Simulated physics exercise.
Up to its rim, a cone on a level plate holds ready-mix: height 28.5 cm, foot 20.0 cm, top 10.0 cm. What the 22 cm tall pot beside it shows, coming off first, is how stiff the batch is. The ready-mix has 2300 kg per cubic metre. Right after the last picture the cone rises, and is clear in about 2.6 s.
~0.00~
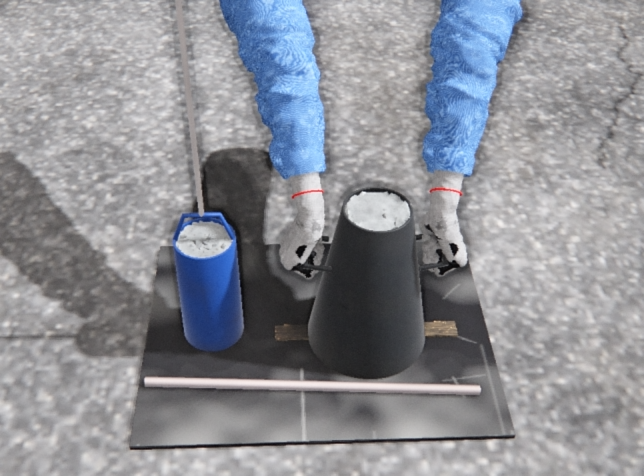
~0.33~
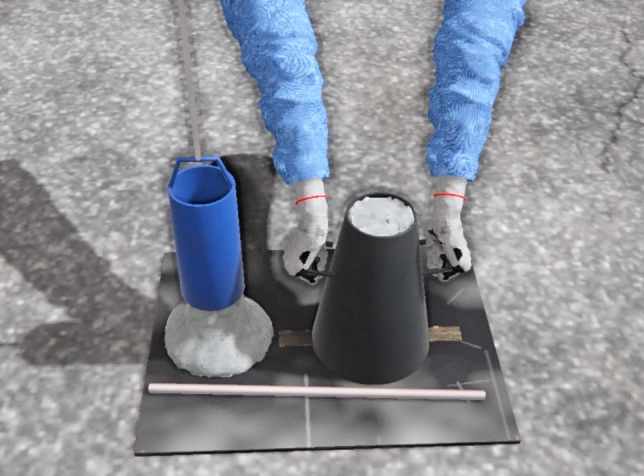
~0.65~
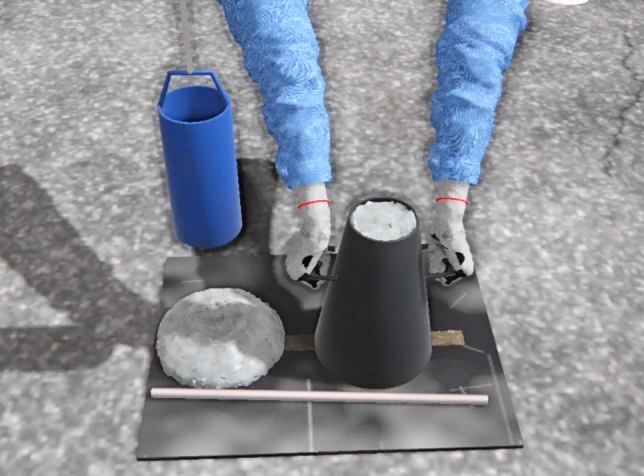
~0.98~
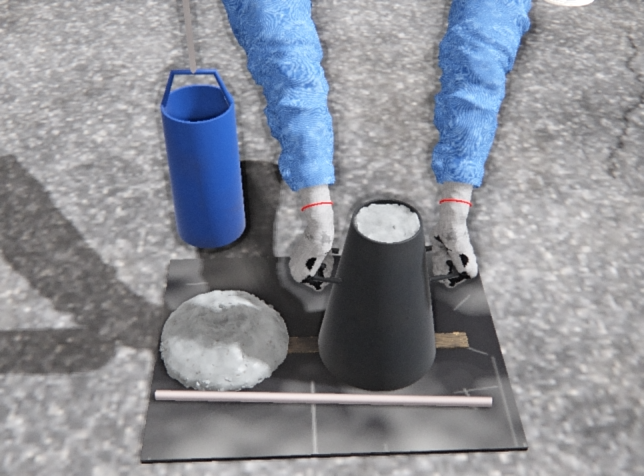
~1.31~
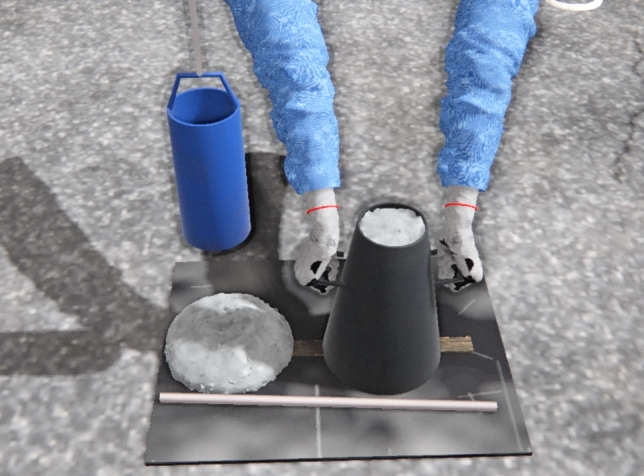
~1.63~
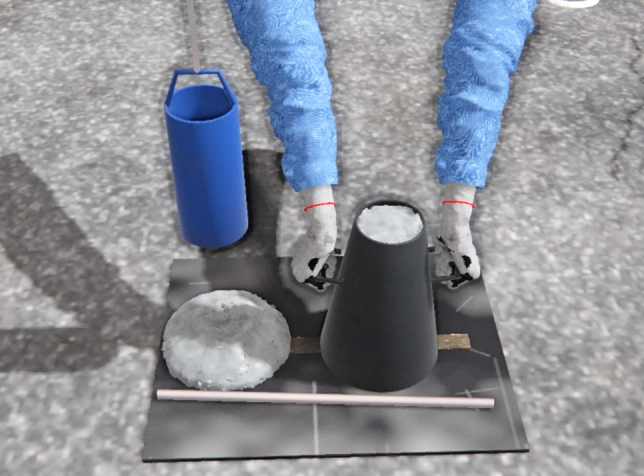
A blue pot lifted straight up off a dark plate, leaving a wet grey heap that slumped into a wide, low mound, while two gloved hands stayed at the base of the full black cone beside it.
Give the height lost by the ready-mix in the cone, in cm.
20 cm.
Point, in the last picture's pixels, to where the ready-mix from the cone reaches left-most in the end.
About pixel (274, 353).
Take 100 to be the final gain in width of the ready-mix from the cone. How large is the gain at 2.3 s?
80 %.
After 2.3 s, the cone is up 7.0 cm; the ready-mix has come down 15 cm to 13 cm and is 33 cm wide.
After 2.9 s, the cone is up 17 cm; the ready-mix has come down 19 cm to 9.0 cm and is 37 cm wide.
After 3.6 s, the cone is up 29 cm; the ready-mix has come down 20 cm to 9.0 cm and is 37 cm wide.
After 4.4 s, the cone is clear; the ready-mix has come down 20 cm to 9.0 cm and is 37 cm wide.
After 4.9 s, at rest, the cone is clear; the ready-mix has come down 20 cm to 8.9 cm and is 37 cm wide.
